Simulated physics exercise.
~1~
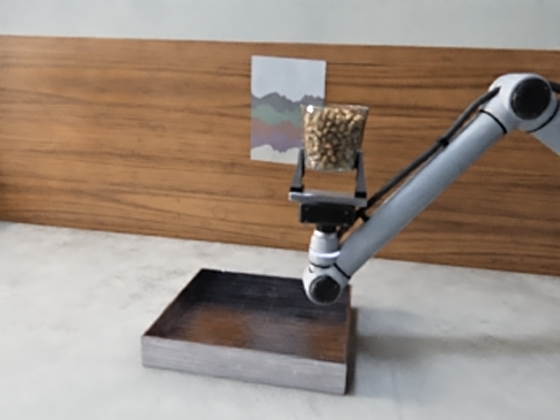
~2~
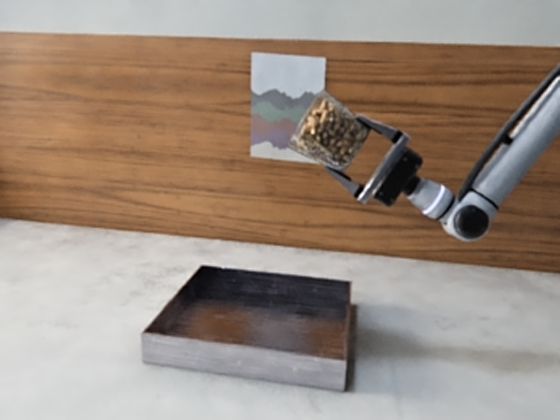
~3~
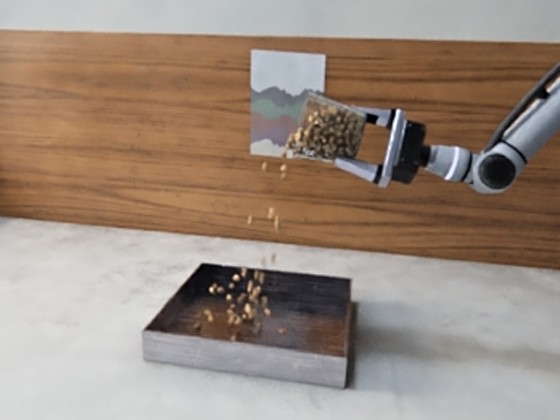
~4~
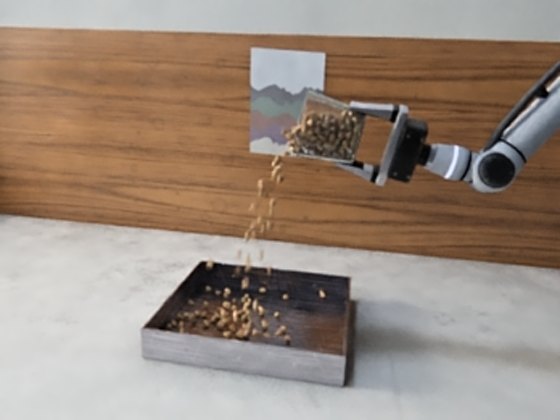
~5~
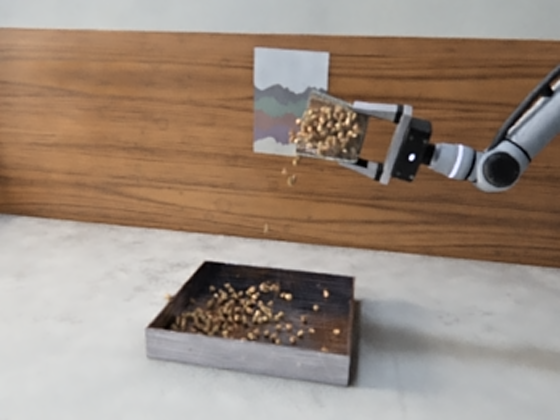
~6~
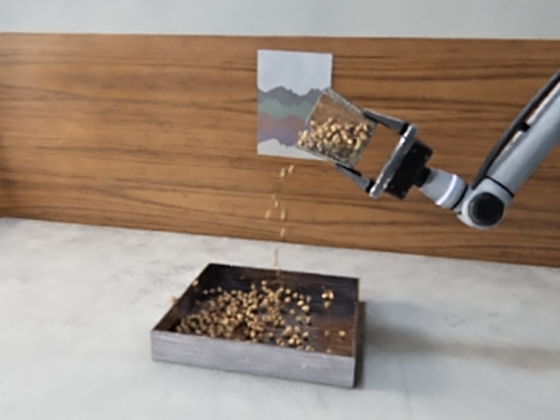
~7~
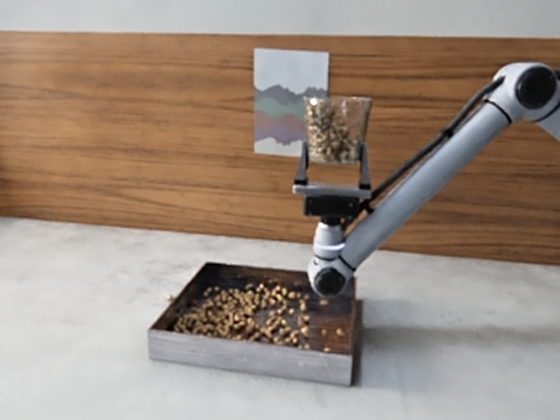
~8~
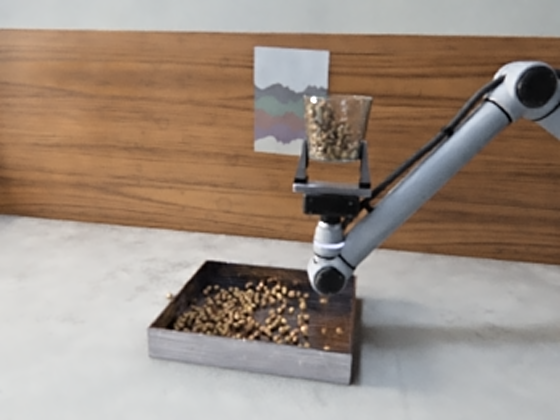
On a pale marbled tabletop before a wood-grain panel, seen from the front and slightly above, a grey robot arm reaches in from the right. Its black gripper holds a clear beaker full of tan beans upright above a dark, shallow square tray, with a mountain print on the panel behind. The arm swings the beaker over to the left, and beans stream down, scattering across the tray. The flow thins while the beaker stays tipped, then it begins to tilt back. Finally the beaker stands upright again, still partly filled, above the bean-strewn tray.
